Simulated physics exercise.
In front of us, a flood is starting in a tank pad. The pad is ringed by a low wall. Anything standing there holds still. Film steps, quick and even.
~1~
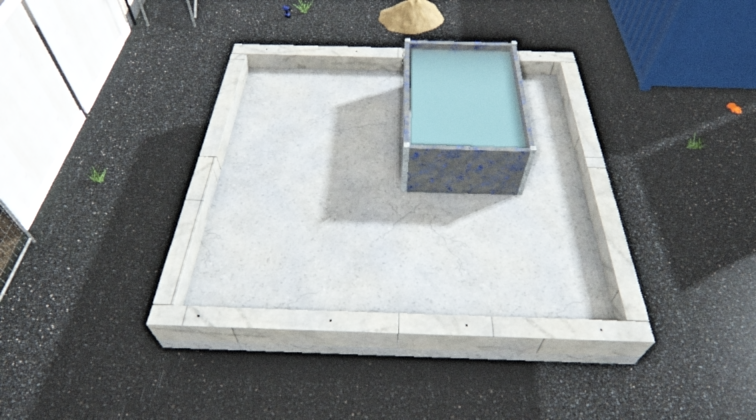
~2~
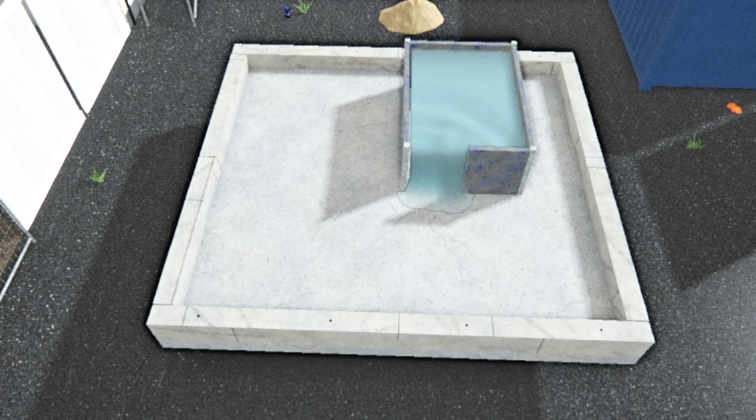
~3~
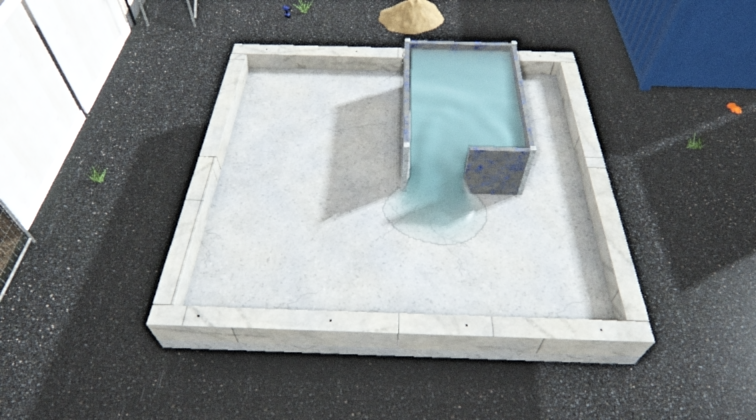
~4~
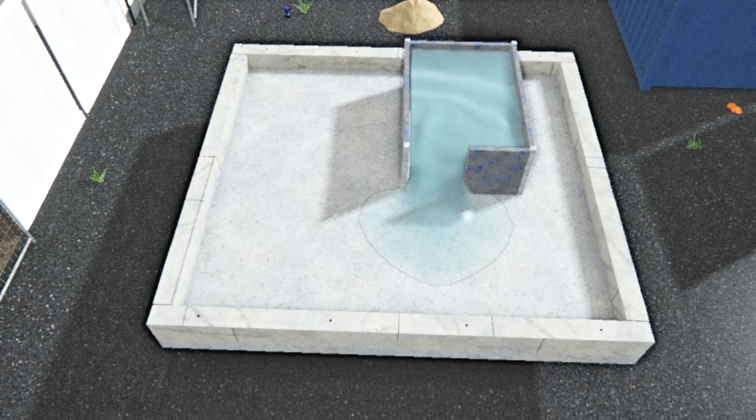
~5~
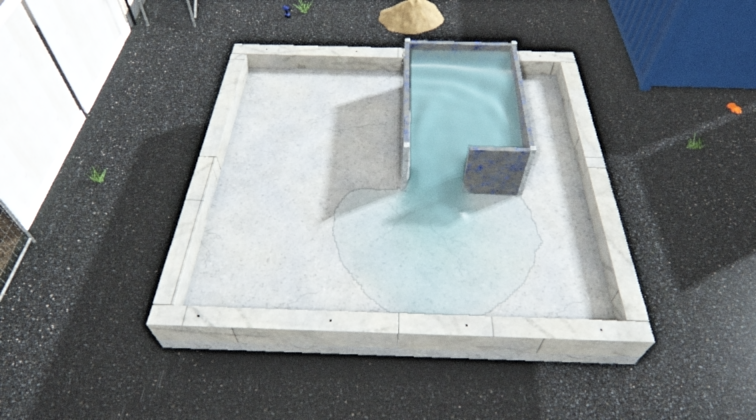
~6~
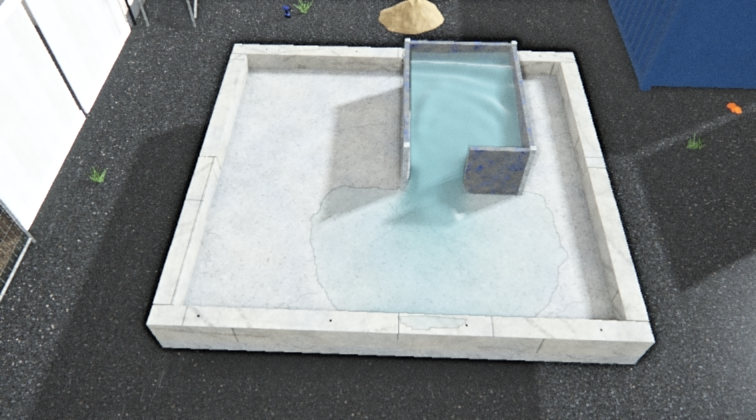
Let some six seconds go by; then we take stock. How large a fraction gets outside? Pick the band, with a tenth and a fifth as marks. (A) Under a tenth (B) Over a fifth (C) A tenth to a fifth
Under a tenth (A).
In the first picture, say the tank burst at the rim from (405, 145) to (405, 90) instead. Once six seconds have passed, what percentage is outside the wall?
About 4 %.
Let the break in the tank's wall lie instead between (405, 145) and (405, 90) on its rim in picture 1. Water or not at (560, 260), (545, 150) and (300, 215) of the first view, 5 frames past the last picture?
Going through them in order gives still bare, still bare, waterlogged.
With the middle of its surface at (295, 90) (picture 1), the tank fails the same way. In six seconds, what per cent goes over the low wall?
Result: Around 12 %.
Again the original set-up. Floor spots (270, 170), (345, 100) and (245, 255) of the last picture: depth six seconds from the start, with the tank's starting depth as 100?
About 8, 10 and 18 per cent.
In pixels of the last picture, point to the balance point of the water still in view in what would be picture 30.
Close to (415, 192), I reckon.
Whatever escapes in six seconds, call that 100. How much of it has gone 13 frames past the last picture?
Working it through, I arrive at 70 per cent.
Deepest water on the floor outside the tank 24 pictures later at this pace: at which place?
Look close to (549, 76).
A moment on, water covers 30 % of the floor; the low wall has let 0 % over.
Next, water covers 35 % of the floor; the low wall has let 1 % over.
Then, water covers 40 % of the floor; the low wall has let 3 % over.
Later, water covers 75 % of the floor; the low wall has let 5 % over.
In the end, water covers 85 % of the floor; the low wall has let 5 % over.
